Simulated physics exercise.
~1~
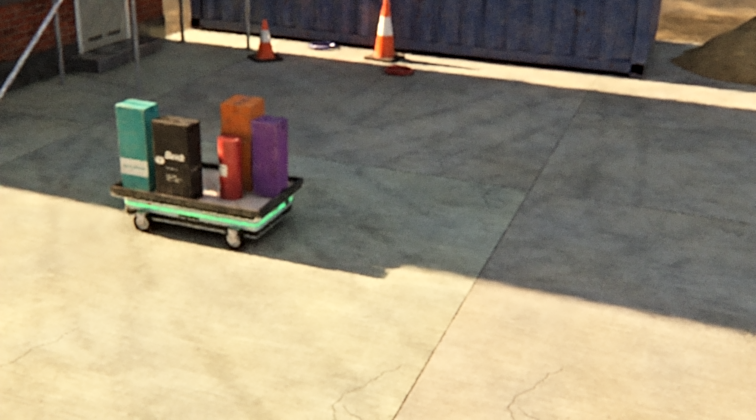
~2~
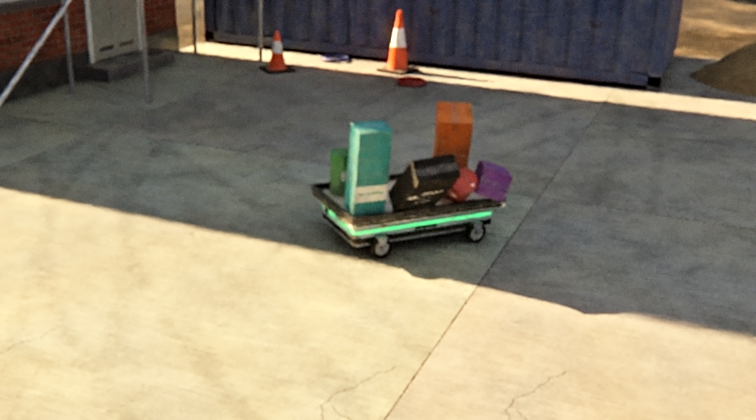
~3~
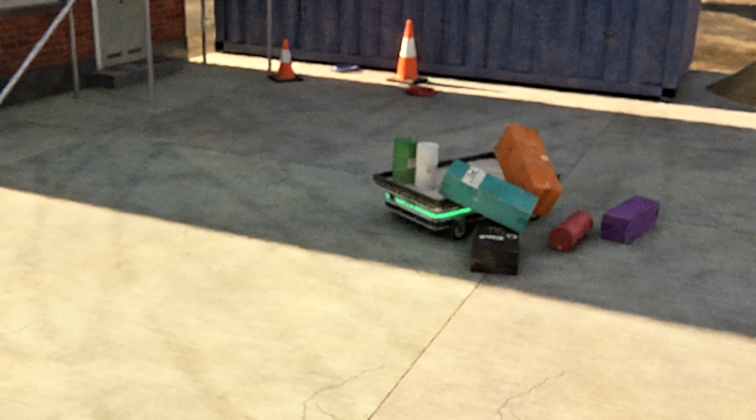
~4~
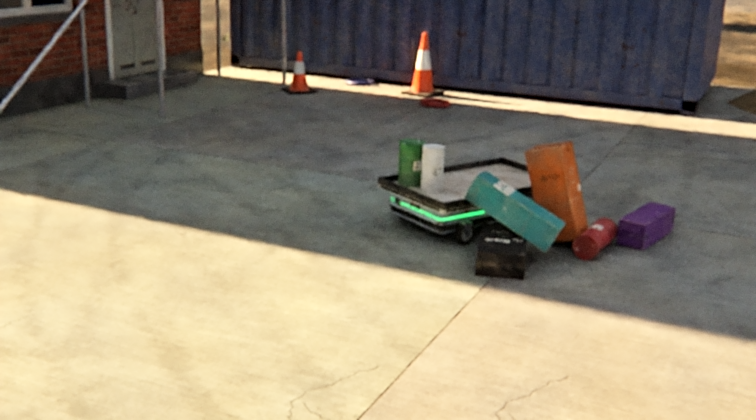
On a sunlit concrete yard seen from slightly above, with a brick building at left and a blue shipping container and traffic cones behind, a low wheeled robot cart glows green along its side. It carries upright turquoise, black, orange and purple boxes and a red canister. The cart rolls right and swings round, revealing a green canister, as the black and purple boxes and red canister topple. It stops with the turquoise and orange boxes tipping over its edge. Finally, those five items lie tumbled beside the cart, while the green and white canisters stand upright on deck.
